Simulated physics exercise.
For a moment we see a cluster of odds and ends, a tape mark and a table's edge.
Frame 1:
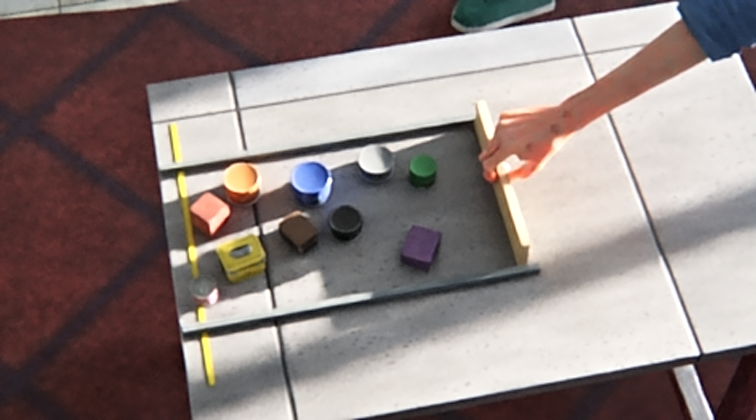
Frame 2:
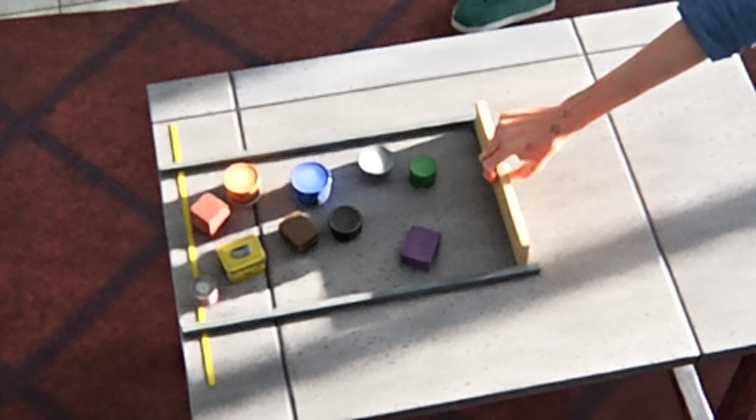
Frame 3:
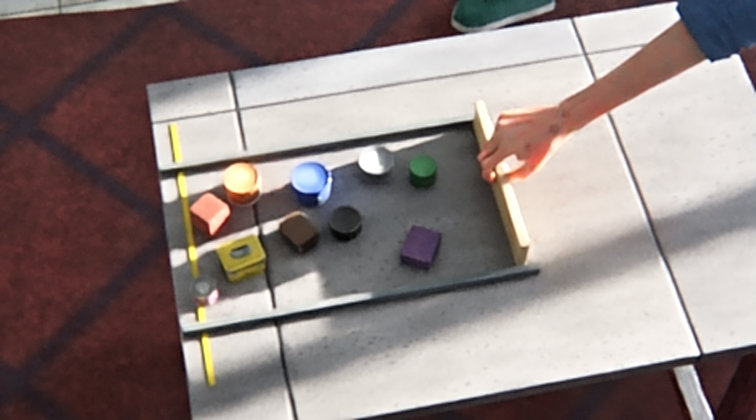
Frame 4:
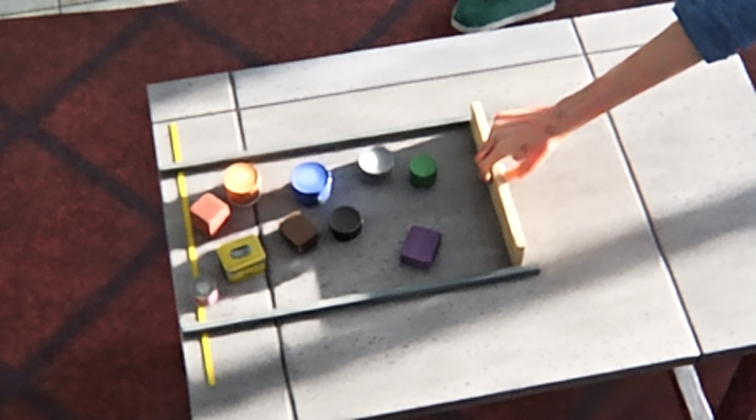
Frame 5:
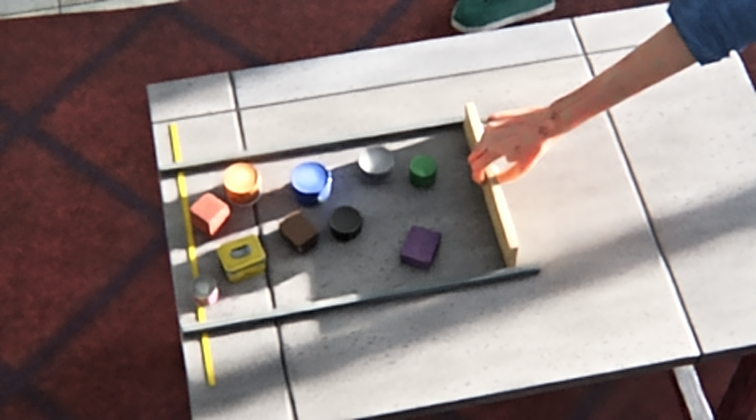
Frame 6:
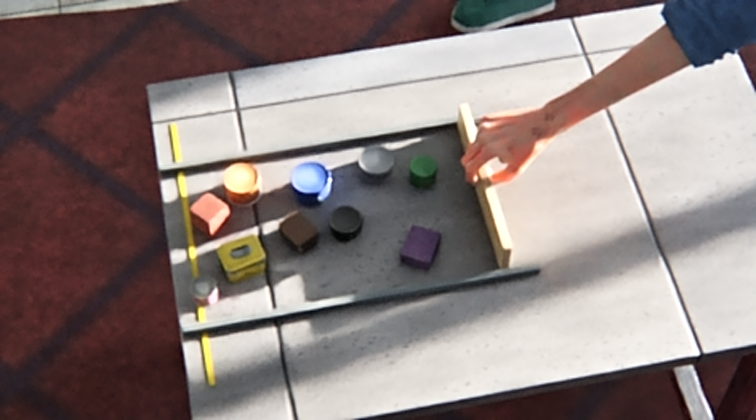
Hand inching a wooden board slightly left between two dark rails on a table, the scattered colourful blocks and tubs staying still.
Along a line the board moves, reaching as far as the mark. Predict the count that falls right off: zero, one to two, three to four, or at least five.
The count is at least five.
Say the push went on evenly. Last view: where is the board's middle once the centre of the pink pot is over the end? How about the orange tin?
The middle is at (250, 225) when it's the pink pot, and at (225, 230) when it's the orange tin.
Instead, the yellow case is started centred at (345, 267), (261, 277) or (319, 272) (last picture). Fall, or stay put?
Taking the three spots in turn, the yellow case comes off, then comes off, then comes off.
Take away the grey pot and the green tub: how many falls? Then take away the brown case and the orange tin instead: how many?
4 and 4.
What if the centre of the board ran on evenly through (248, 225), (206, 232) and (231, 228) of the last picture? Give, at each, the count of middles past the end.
The numbers are 1, 6 and 2.
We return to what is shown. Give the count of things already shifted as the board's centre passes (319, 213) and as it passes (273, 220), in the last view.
That gives 7 for the first and 10 for the second.
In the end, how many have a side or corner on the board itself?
So the total is 4.
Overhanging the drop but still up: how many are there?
Number: 4.
Early on, none off yet; pink pot at rest near (204, 292); red block at rest near (209, 215); yellow case at rest near (242, 258).
Finally, the number that fall off is five or more; lost, blue pot, brown case, orange tin, yellow case, red block and pink pot.
